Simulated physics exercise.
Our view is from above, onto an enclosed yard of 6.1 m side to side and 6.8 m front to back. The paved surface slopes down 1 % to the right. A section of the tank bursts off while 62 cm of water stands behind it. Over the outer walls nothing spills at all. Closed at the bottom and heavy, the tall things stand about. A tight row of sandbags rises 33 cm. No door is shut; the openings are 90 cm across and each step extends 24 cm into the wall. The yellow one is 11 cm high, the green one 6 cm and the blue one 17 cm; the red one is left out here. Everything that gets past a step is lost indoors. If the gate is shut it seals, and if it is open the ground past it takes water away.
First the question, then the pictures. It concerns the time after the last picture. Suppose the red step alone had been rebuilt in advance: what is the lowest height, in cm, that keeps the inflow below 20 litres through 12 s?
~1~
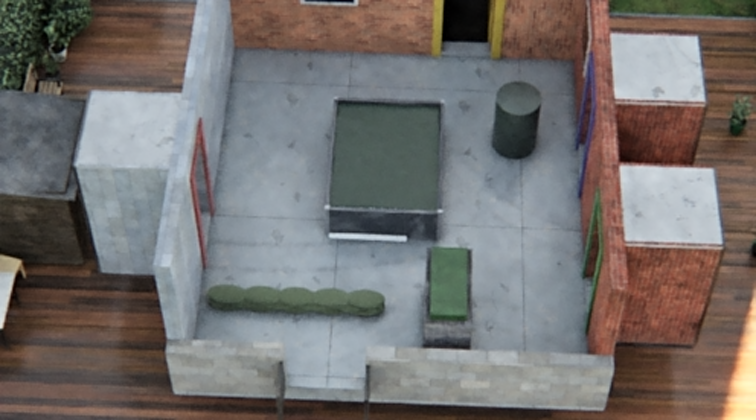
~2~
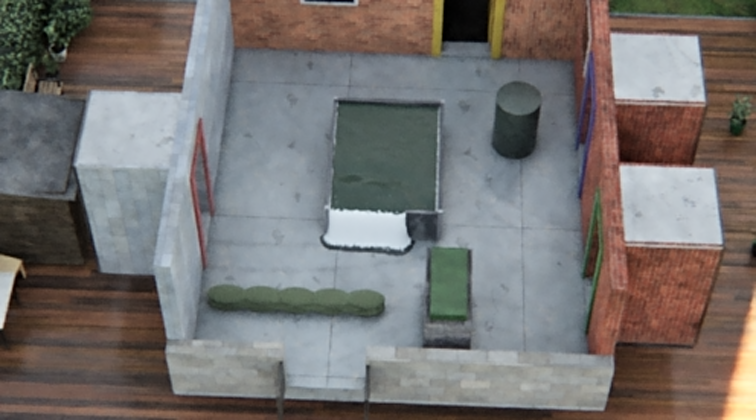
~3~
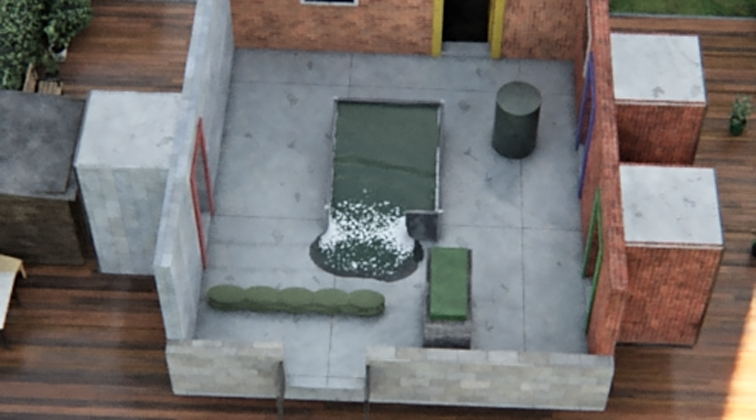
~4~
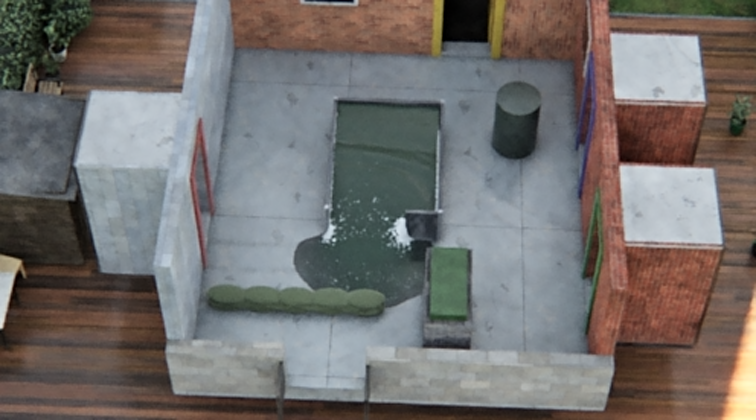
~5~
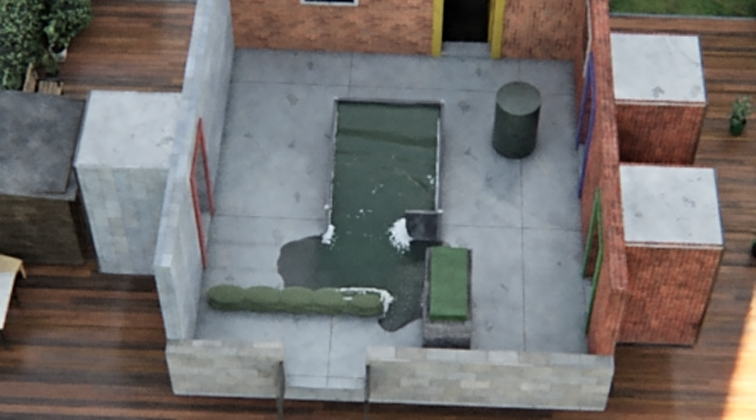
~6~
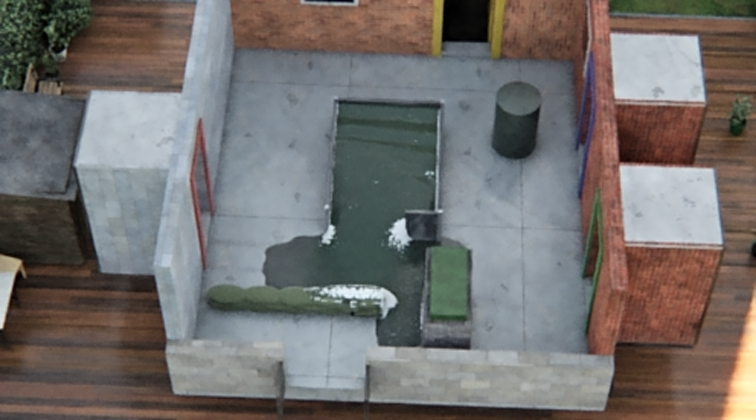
About 18 cm.
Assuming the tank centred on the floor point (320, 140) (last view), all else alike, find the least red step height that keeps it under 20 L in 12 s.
Then about 21 centimetres at the least.
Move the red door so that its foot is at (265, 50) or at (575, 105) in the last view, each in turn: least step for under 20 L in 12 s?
You'd want roughly 8.0 cm there first, then roughly 7.5 cm.
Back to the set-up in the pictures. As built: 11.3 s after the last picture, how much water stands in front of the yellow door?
About 7.5 cm.
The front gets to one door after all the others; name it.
Final door: Yellow.
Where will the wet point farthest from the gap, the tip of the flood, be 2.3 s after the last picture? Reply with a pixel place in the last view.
Around pixel (581, 385).
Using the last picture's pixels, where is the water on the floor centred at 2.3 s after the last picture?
(352, 243), roughly.
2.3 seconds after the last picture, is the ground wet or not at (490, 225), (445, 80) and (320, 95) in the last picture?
Listed order - soaked through, unwetted, unwetted.
Then, 0.7 s after the last picture water covers 20 % of the floor, deepest (42 cm) near (349, 297); it has not reached the red door.
Then, 2.3 s after the last picture water covers 45 % of the floor, deepest (30 cm) near (417, 300); 22 cm at the red door, 10 litres in over its 18 cm step.
Then, 11.3 s after the last picture water covers 95 % of the floor, deepest (12 cm) near (567, 72); 4 cm at the red door, 18 litres in over its 18 cm step.
At the red door as built, the water peaked near 23 cm, 1.9 s after the last picture.
With a step of 16 cm, 28 litres would have come in within the 12 s; with 22 cm, 5 litres. So under 20 litres takes about 18 cm.
